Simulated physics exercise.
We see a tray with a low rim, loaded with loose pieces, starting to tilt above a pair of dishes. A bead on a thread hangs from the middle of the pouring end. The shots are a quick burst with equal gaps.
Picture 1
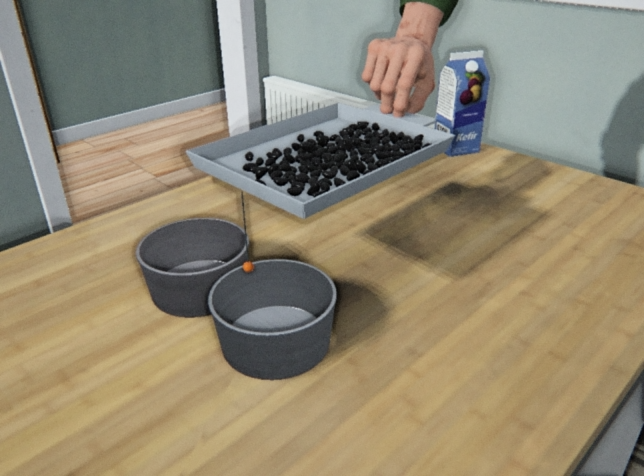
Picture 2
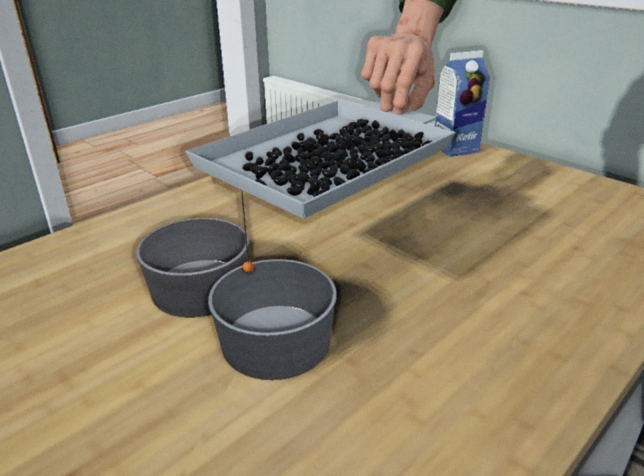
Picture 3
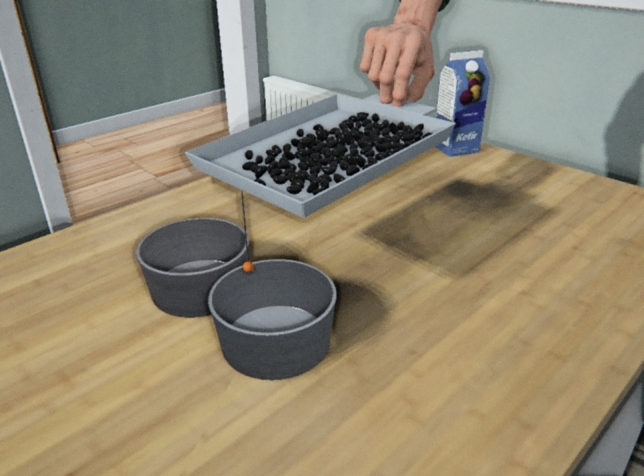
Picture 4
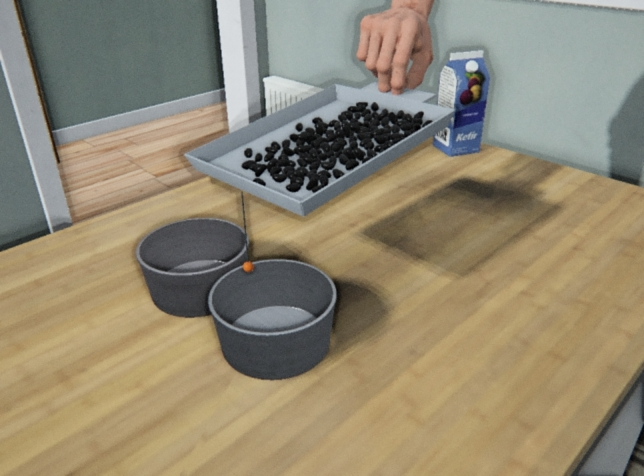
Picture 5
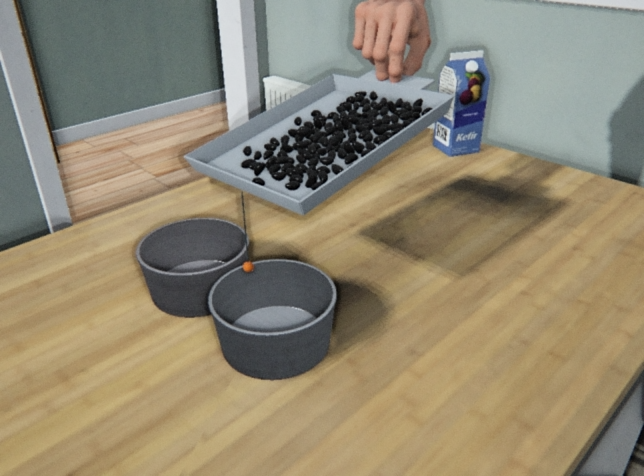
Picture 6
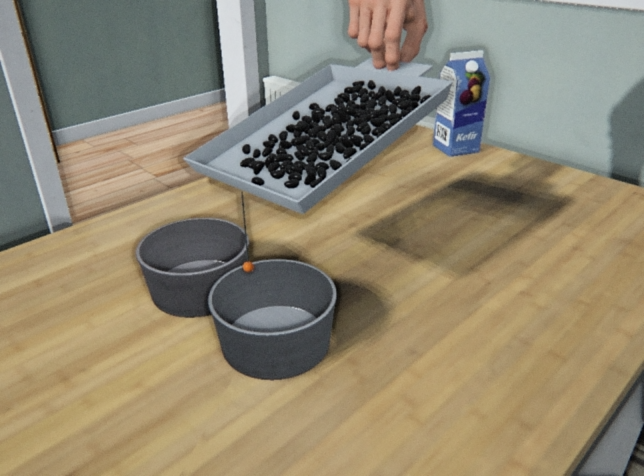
A grey tray of black beans, held at its far end by a hand above two dark round dishes, starts out level. The hand then gradually raises that end, tilting the tray toward its left corner, while the beans stay spread across it and the orange bead hangs still.
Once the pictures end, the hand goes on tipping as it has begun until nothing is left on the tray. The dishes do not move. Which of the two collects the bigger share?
More goes to the left-hand dish.
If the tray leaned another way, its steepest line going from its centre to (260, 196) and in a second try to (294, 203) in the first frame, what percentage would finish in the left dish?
Roughly 0 per cent, and 0 per cent.
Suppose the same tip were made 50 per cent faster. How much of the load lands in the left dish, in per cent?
About 40 per cent.
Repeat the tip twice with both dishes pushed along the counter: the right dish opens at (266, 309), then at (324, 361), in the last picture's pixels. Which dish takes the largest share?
In turn: The left one; the dish on the left.
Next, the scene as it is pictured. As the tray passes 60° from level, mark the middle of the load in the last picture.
Near (255, 133).
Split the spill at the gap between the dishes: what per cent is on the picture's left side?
Some 90 per cent.
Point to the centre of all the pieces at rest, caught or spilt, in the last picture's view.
Near (184, 331).
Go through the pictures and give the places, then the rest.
Corners of the pouring end at (194, 151) and (303, 200), level; middle of the load at (341, 155), black beans; left dish at (149, 284); right dish at (226, 342); bead on its thread at (249, 267), in the first picture.
Corners of the pouring end at (193, 151) and (303, 199), level; middle of the load at (341, 153), in the second picture.
Corners of the pouring end at (193, 152) and (302, 199), tipped barely, lowest at the left corner; middle of the load at (340, 149), in the third picture.
Corners of the pouring end at (192, 153) and (301, 198), tipped a little, lowest at the left corner; middle of the load at (339, 142), in the fourth picture.
Corners of the pouring end at (191, 155) and (299, 197), tipped a little, lowest at the left corner; middle of the load at (338, 135), in the fifth picture.
Corners of the pouring end at (191, 157) and (298, 197), tipped clearly, lowest at the left corner; middle of the load at (337, 129); left dish at (149, 284); right dish at (226, 342), in the sixth picture.
Soon after the last picture, tray tipped steeply; all on the tray.
A little later, tray tipped right over; about two thirds on the tray; a stray few in the left dish; a stray few outside both; about a quarter in the air.
Later still, tray tipped past a quarter turn; a small part in the right dish; about a third in the left dish; about half outside both.
At rest, tray tipped past a quarter turn; a small part in the right dish; about a third in the left dish; about half outside both.
